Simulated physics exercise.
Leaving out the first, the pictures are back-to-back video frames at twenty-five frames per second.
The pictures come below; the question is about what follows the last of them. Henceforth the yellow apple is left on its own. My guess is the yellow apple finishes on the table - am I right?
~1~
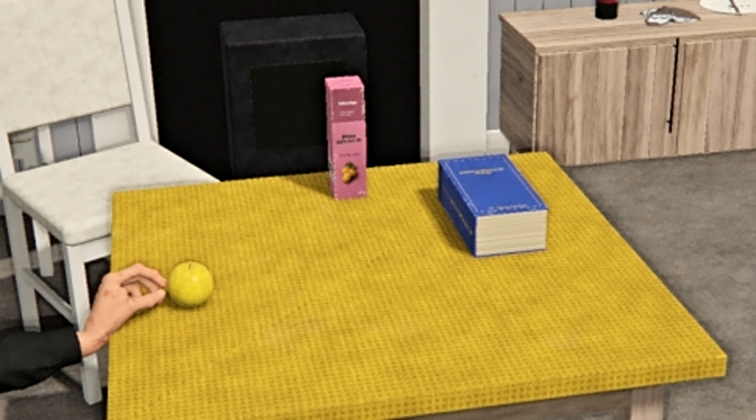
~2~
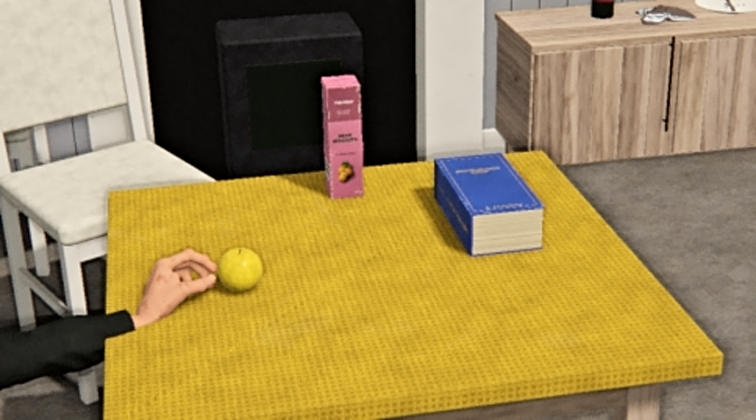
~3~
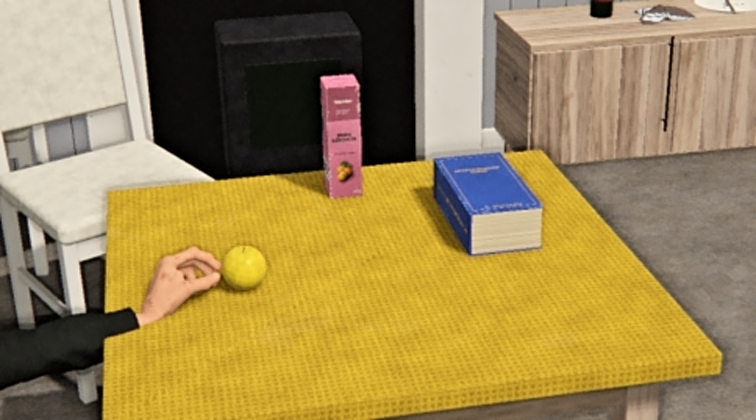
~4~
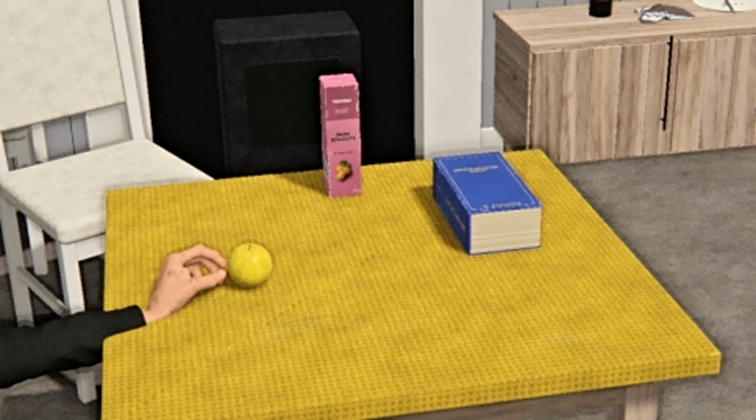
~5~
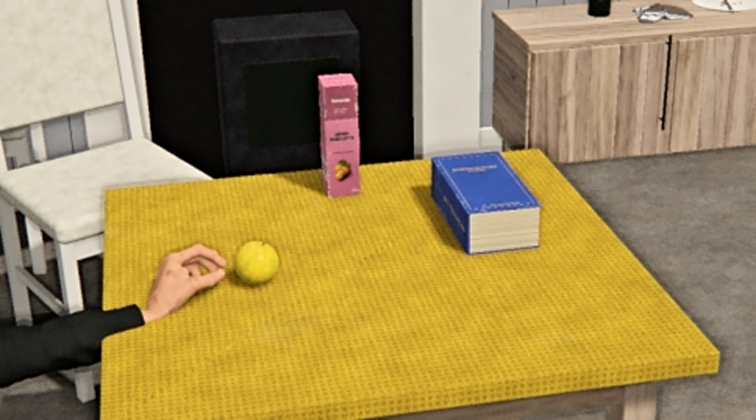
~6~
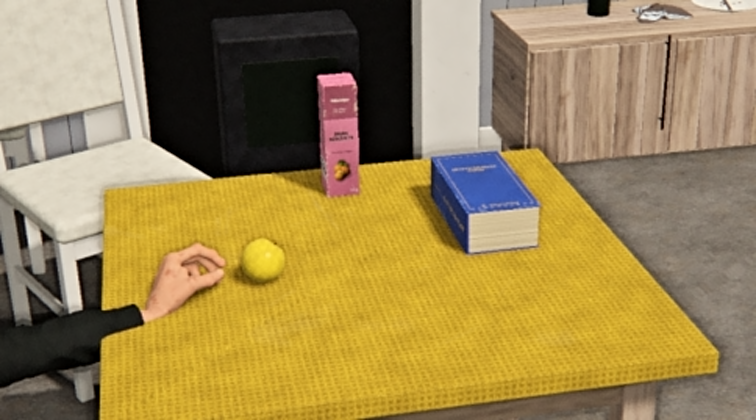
Yes, it finishes on the table.
Then, 0.10 s later than the last frame, yellow apple moved about its own width near (278, 257).
Then, 0.20 s later than the last frame, yellow apple moved about its own width near (291, 254).
Then, 0.40 s later than the last frame, yellow apple moved about its own width near (306, 249).
Then, 0.70 s later than the last frame, yellow apple moved about its own width near (310, 248).
When it is over, moved from the start, yellow apple. End places, in pixels of the last picture, yellow apple near (310, 248).
